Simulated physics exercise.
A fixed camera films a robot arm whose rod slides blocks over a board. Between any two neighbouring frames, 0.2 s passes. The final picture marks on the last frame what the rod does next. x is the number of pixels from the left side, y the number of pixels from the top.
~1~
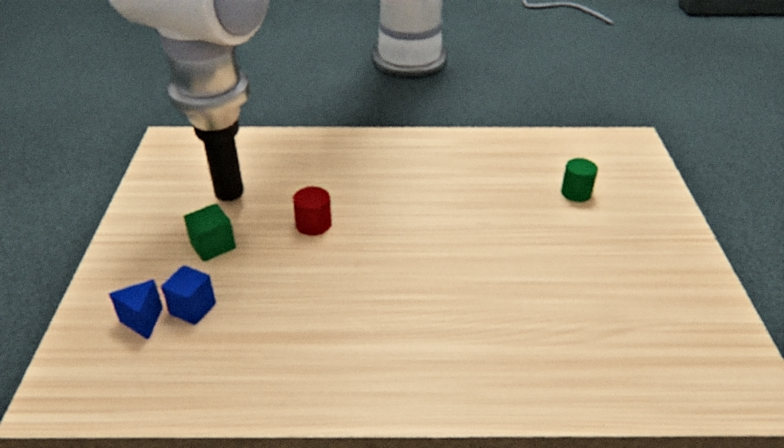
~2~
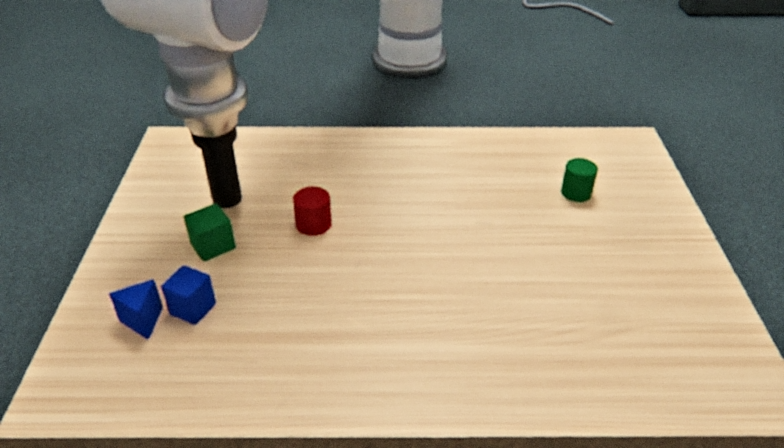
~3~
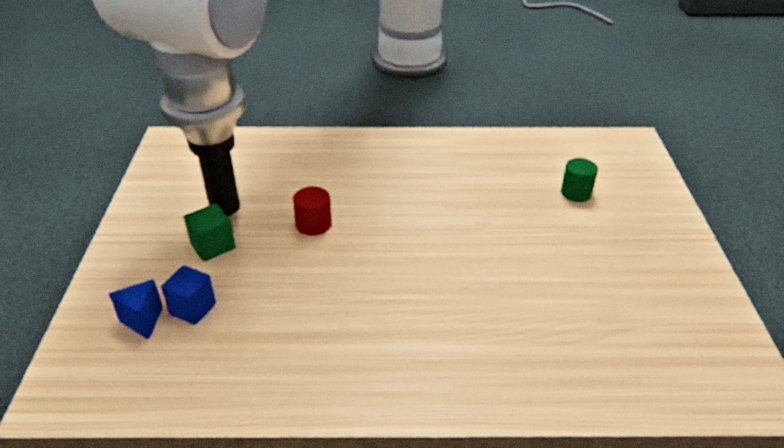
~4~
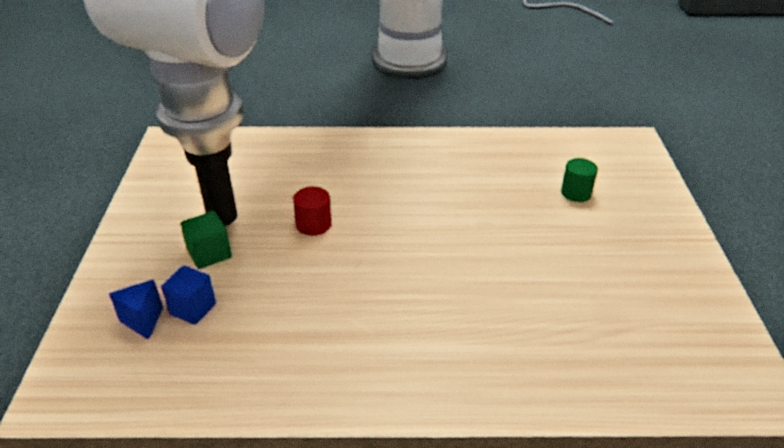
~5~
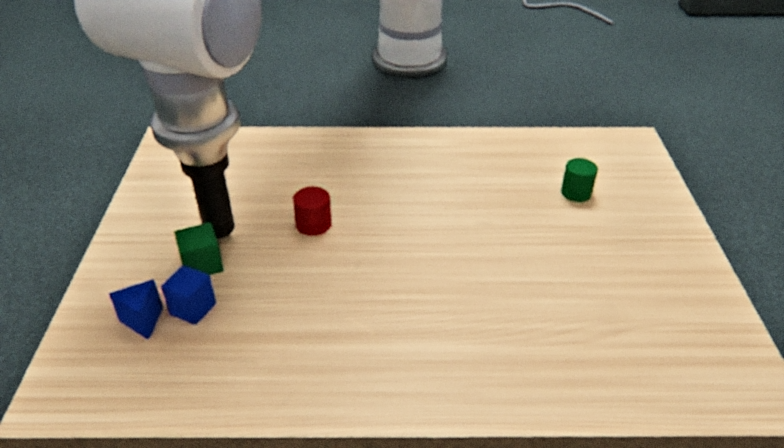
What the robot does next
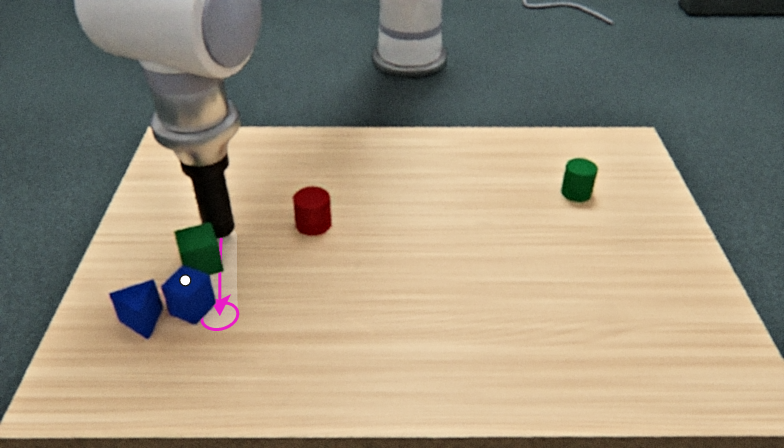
A robot arm lowered its black rod toward a green cube on a wooden table and nudged it slightly toward two blue blocks, while the red and green cylinders stayed still.
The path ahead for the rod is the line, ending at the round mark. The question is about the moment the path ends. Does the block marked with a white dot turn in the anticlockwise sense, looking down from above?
Yes.
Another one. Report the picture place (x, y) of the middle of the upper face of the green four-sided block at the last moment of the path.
Around (174, 265).
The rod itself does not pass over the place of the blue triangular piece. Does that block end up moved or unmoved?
It will remain on its spot.
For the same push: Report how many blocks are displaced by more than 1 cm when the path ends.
That push would leave two blocks displaced by more than about 1 cm.
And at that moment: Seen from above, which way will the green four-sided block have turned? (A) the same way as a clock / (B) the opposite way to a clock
That would be A.
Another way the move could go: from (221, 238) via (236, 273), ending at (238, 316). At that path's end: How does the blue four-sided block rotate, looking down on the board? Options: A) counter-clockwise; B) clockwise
A - counter-clockwise.
Drawn move, from (221, 238) to (220, 316); the dot is on the blue four-sided block.
On the path given first. One third of the way, rod (218, 253); blue four-sided block (182, 285), turned 20° anticlockwise; green four-sided block (181, 255), turned 45° clockwise.
Two thirds of the way, rod (217, 278); blue four-sided block (176, 291), turned 45° anticlockwise; green four-sided block (174, 264), turned 95° clockwise.
At the end, rod (217, 306); blue triangular piece still; blue four-sided block (175, 291), turned 40° anticlockwise; green four-sided block (174, 265), turned 100° clockwise.
